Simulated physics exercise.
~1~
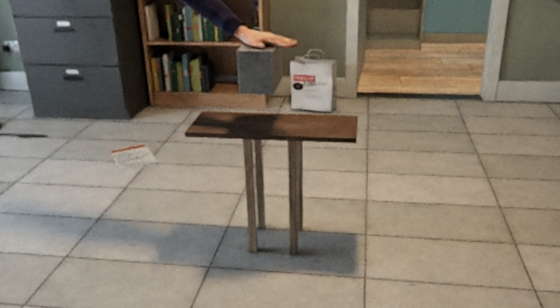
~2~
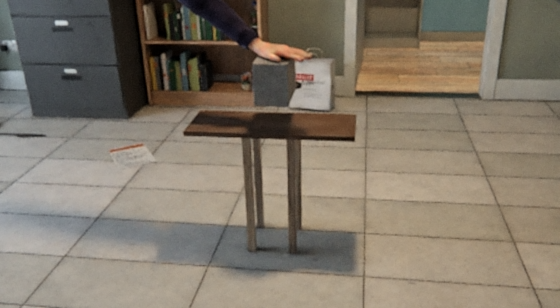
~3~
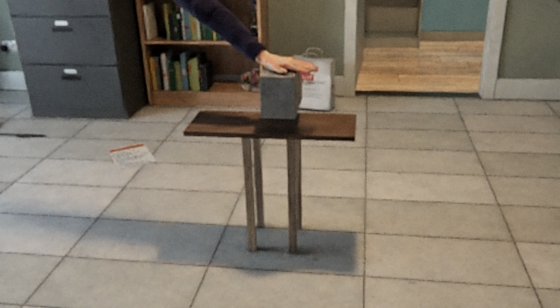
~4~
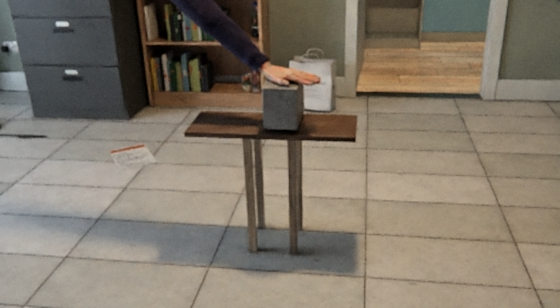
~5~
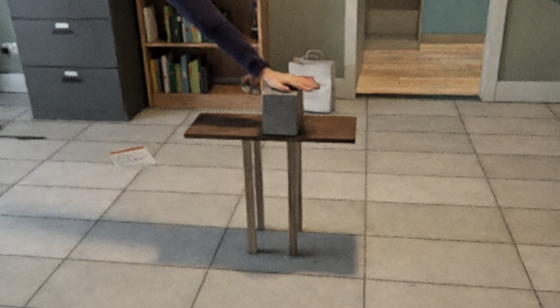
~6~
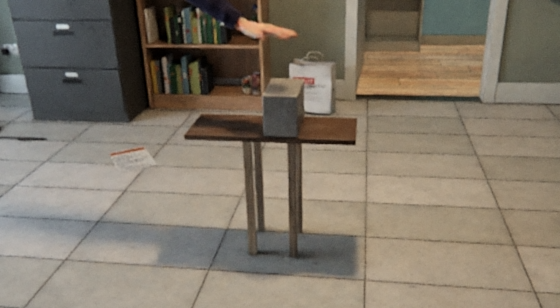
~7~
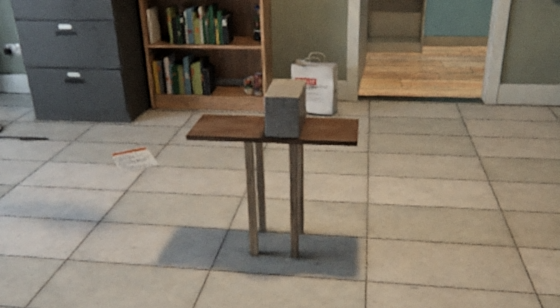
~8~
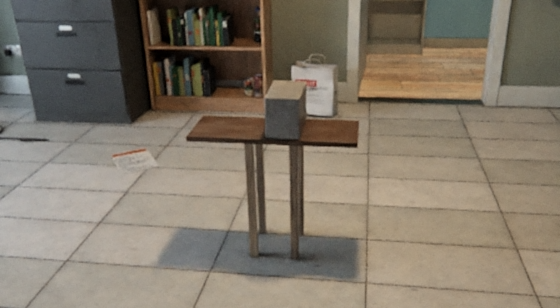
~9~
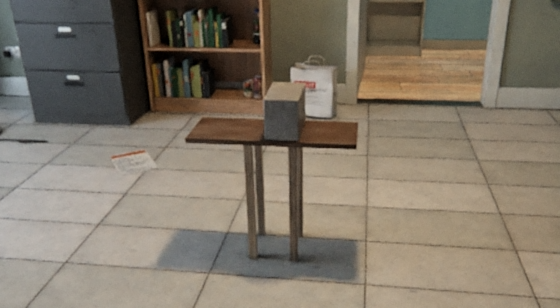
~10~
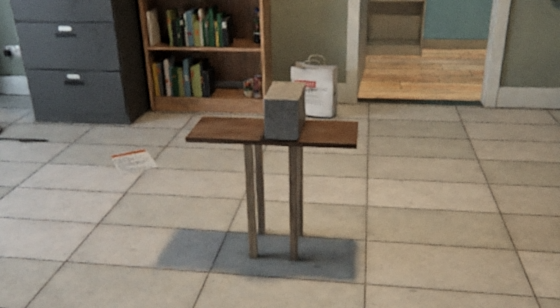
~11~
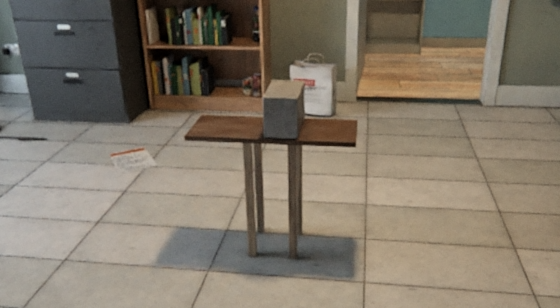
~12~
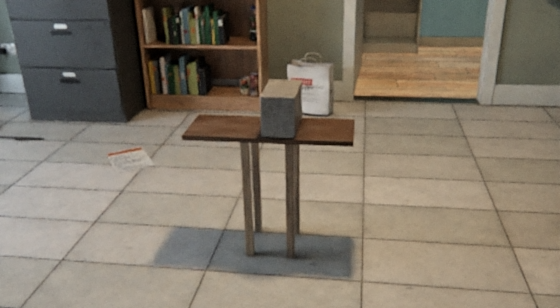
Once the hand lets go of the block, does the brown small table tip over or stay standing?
The brown small table stays standing flat on its feet, with the block resting on top.
In the video, a hand lowers a gray block onto a narrow-footed brown small table standing on a tiled floor, then lets go and draws back out of view. The block rests upright on the tabletop, and the table stays standing.
